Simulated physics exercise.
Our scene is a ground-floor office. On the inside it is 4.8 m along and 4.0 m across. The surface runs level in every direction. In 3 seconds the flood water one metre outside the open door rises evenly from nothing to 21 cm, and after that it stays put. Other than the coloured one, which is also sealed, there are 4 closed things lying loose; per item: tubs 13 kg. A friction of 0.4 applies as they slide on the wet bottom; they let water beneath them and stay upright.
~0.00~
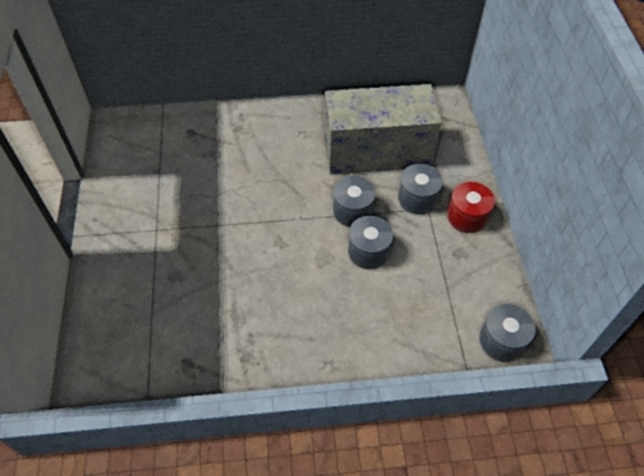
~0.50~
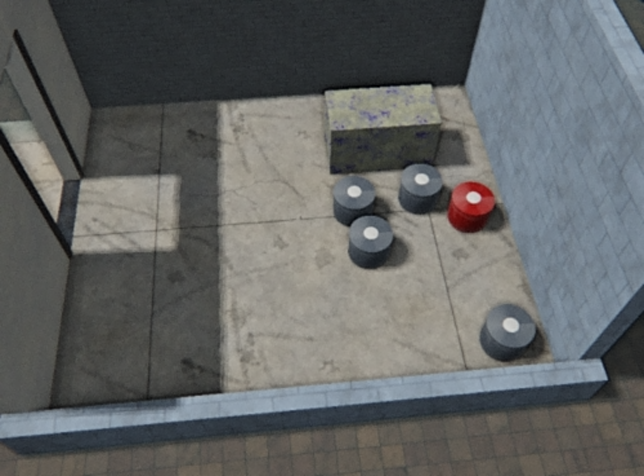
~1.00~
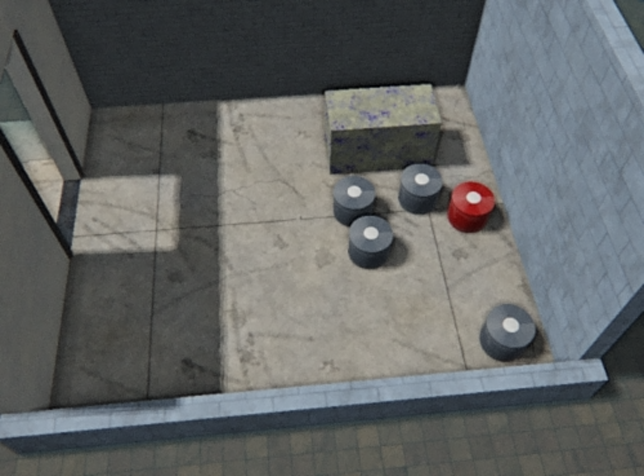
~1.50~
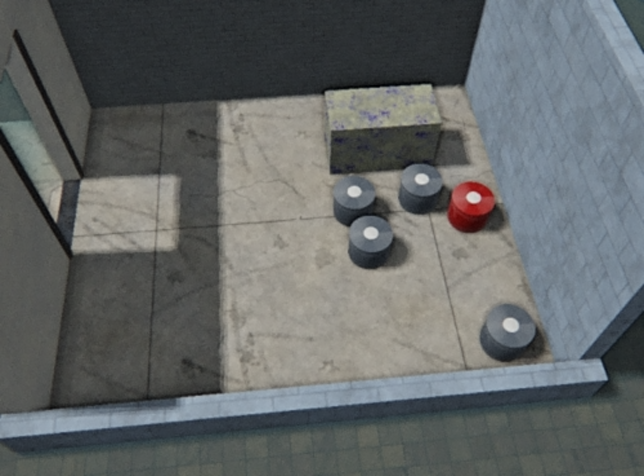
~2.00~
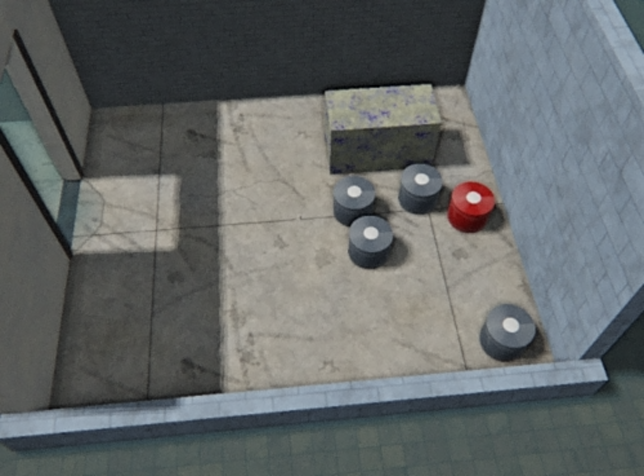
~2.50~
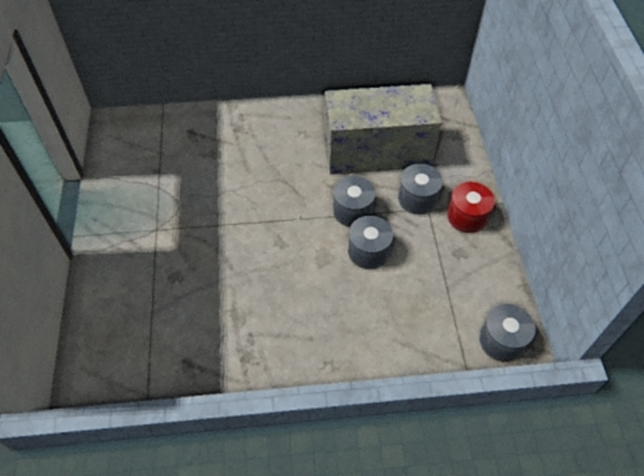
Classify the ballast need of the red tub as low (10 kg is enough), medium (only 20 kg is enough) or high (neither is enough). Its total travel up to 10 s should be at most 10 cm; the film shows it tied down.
Medium.
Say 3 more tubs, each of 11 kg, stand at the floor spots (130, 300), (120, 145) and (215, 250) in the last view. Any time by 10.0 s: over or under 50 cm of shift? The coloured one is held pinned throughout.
Result, in order - falls shy; falls shy; exceeds it.
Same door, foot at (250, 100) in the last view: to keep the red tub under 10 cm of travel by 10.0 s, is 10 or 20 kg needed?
Lab note: Lower mass sufficient.
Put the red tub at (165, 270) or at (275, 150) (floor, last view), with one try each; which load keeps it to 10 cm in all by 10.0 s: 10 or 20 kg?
For the first spot only the heavier suffices, for the second only the heavier suffices.
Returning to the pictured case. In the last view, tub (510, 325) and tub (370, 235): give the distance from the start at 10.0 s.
Respectively 0 and 10 cm.
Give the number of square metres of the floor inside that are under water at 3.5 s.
The covered patch comes to about 4.5 m2.
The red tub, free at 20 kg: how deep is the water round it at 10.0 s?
About 9 cm.
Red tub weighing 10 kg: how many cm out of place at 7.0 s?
Roughly 0 cm.
After 3.5 s the red tub would be 0 cm from its start with 10 kg and 0 cm from its start with 20 kg; 0 cm of water round it then.
After 4.5 s the red tub would be 0 cm from its start with 10 kg and 0 cm from its start with 20 kg; 0 cm of water round it then.
After 7.0 s the red tub would be 0 cm from its start with 10 kg and 0 cm from its start with 20 kg; 2 cm of water round it then.
After 10.0 s the red tub would be 26 cm from its start with 10 kg and 0 cm from its start with 20 kg; 9 cm of water round it then.
